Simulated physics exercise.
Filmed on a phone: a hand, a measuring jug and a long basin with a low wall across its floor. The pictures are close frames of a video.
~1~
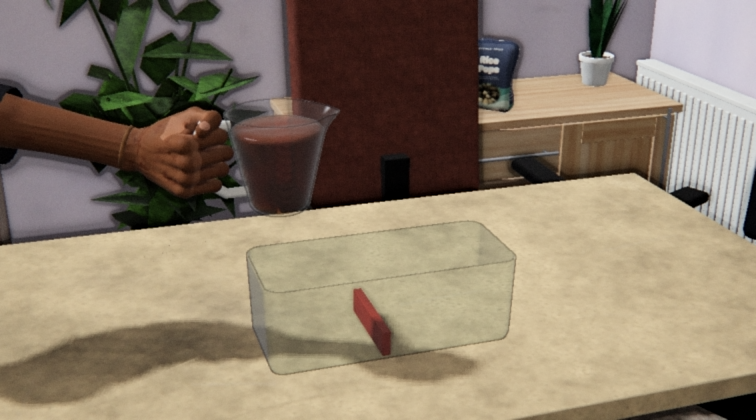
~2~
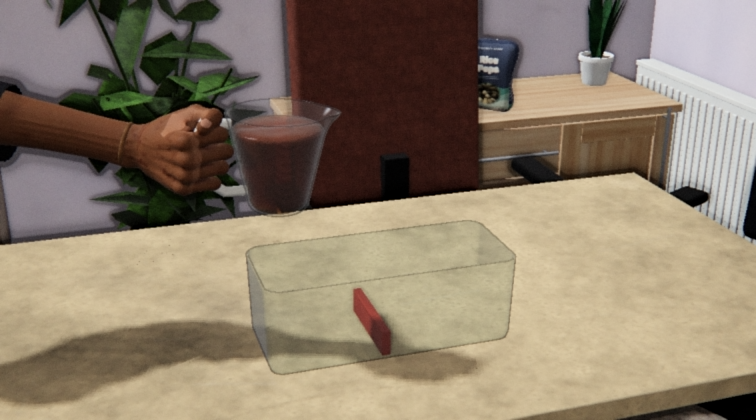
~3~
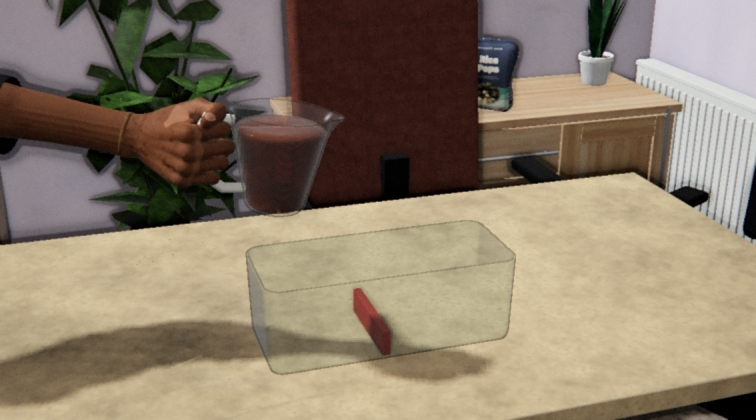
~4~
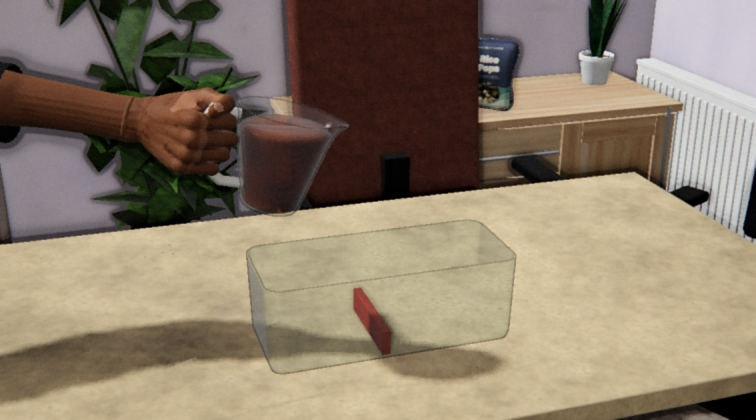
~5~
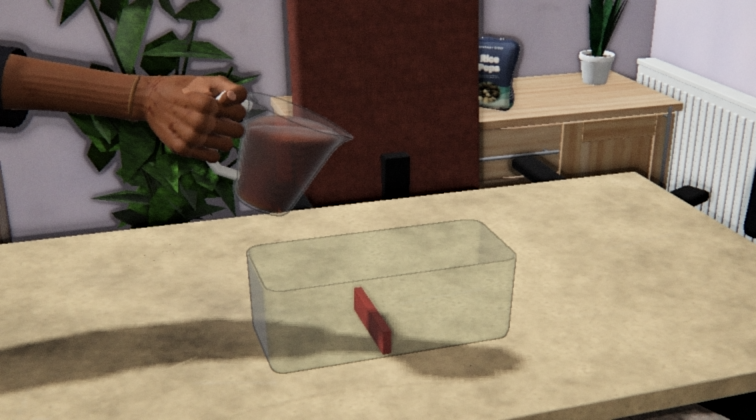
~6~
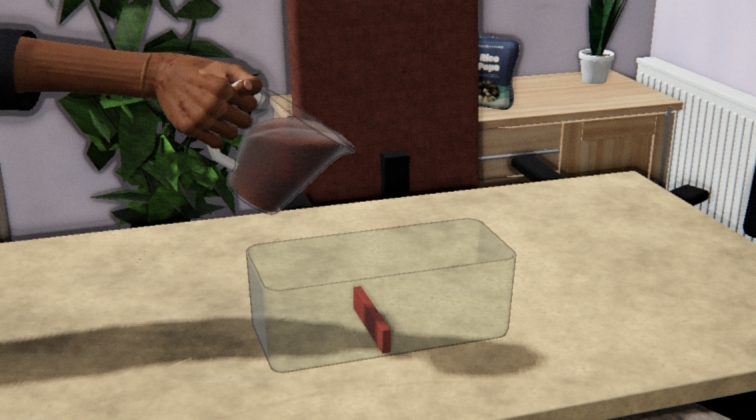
A measuring jug of dark reddish liquid, held by a hand at the left above a clear basin with a low red wall inside, tilted gradually to the right until the liquid reached its spout.
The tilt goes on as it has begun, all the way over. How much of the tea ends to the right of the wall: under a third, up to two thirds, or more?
It comes to between a third and two thirds.
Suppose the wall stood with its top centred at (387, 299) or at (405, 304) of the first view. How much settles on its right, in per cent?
About 30 and 15 per cent.
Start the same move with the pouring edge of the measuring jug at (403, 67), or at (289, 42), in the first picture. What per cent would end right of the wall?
In turn 75 and 20 in a hundred.
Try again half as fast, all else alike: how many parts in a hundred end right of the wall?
About 70 per cent.
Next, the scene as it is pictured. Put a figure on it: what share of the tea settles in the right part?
Some 50 per cent.
A moment on, the tilt is 104° and 36 per cent is still to pour, 3 is left of the wall and 33 right of it.
Next, the tilt is 112° and 3 per cent is still to pour, 42 is left of the wall and 47 right of it.
Then the tilt is 112° and 0 per cent is still to pour, 47 is left of the wall and 48 right of it.
Later the tilt is 112° and 0 per cent is still to pour, 48 is left of the wall and 49 right of it.
In the end 48 per cent lies left of the wall, 49 right of it and 3 outside.
